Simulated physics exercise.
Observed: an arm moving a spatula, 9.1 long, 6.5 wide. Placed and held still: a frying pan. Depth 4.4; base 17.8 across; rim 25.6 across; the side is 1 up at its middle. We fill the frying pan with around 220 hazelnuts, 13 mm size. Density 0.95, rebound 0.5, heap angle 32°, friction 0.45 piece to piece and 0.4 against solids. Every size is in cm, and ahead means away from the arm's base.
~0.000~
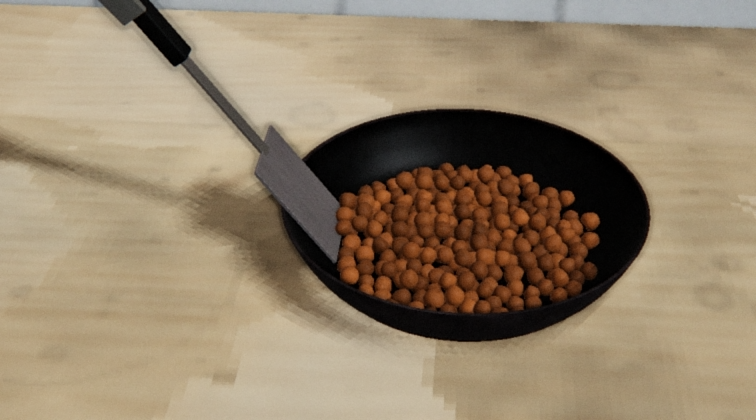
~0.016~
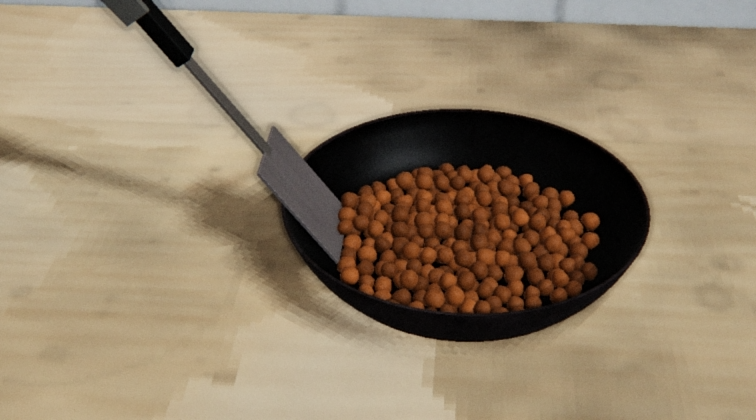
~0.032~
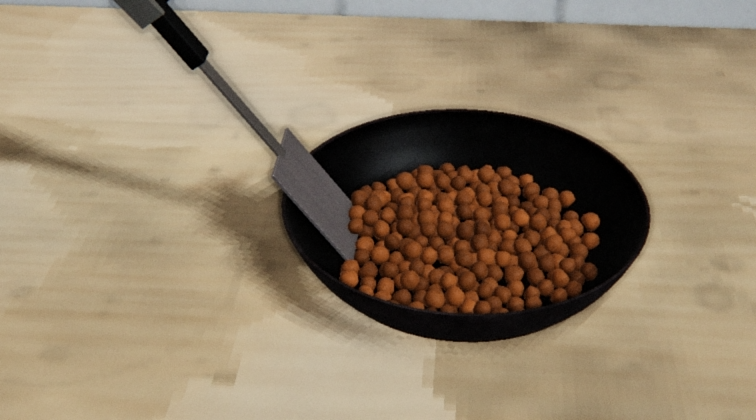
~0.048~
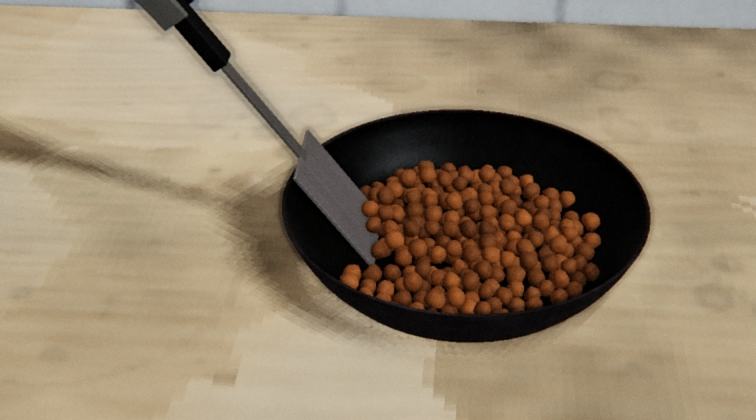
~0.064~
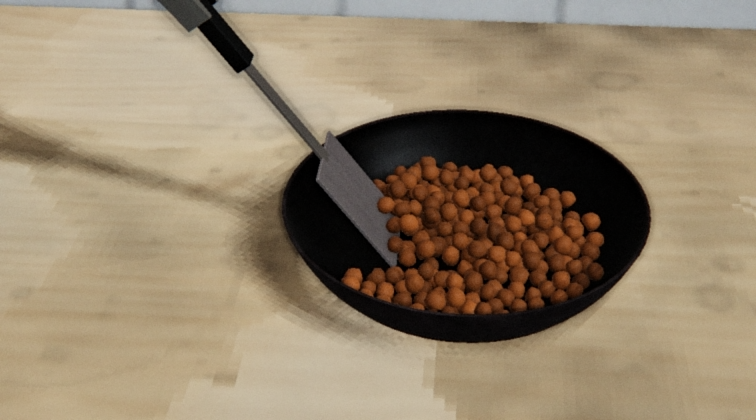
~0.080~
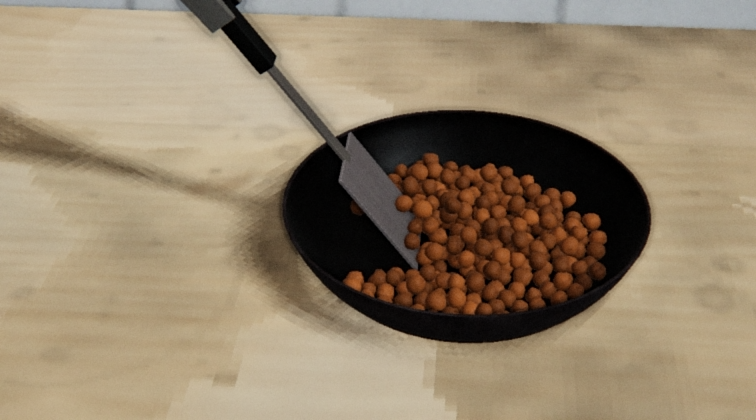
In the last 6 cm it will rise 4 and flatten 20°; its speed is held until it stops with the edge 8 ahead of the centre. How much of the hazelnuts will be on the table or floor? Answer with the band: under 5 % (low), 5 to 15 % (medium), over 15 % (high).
Medium, 5 to 15 %.
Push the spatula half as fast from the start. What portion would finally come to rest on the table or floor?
Some 0 in a hundred.
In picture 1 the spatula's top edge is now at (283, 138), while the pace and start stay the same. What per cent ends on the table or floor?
About 10%.
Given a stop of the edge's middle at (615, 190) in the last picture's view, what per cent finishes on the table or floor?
15 %.
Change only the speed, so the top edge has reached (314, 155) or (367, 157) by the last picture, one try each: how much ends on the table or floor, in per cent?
Try one roughly 5 per cent; try two roughly 15 per cent.
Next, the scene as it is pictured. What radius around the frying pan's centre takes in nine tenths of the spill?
Distance from centre: Approx. 55 cm.
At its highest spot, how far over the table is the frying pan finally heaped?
Near 4.0 centimetres high.
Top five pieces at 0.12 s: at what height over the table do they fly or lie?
I'd say close to 5 cm on average.
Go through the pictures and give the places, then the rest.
The first picture shows spatula top edge at (263, 148), sloping 54°; upper third of the load around (462, 226), from x 345 to 590, top at y 170; 224 in the frying pan.
The second picture shows spatula top edge at (265, 149), sloping 54°; upper third of the load around (462, 227), from x 345 to 590, top at y 170.
The third picture shows spatula top edge at (279, 151), sloping 54°; upper third of the load around (462, 226), from x 350 to 590, top at y 170.
The fourth picture shows spatula top edge at (301, 153), sloping 54°; upper third of the load around (455, 225), from x 350 to 590, top at y 170.
The fifth picture shows spatula top edge at (323, 155), sloping 54°; upper third of the load around (461, 224), from x 350 to 595, top at y 165.
The sixth picture shows spatula top edge at (345, 156), sloping 54°; upper third of the load around (465, 220), from x 350 to 600, top at y 160; 224 in the frying pan.
By 0.12 s, sloping 54°, highest piece 7 above the table; 224 in the frying pan.
By 0.16 s, sloping 47°, highest piece 7 above the table; 224 in the frying pan.
By 0.38 s, sloping 34°, highest piece 4 above the table; 203 in the frying pan, 20 on the table or floor, 1 on the blade or in flight.
By 1.43 s, sloping 34°, highest piece 3 above the table; 203 in the frying pan, 21 on the table or floor.
Final count, 203 in the frying pan, 21 on the table or floor. That is 9 % on the table or floor.
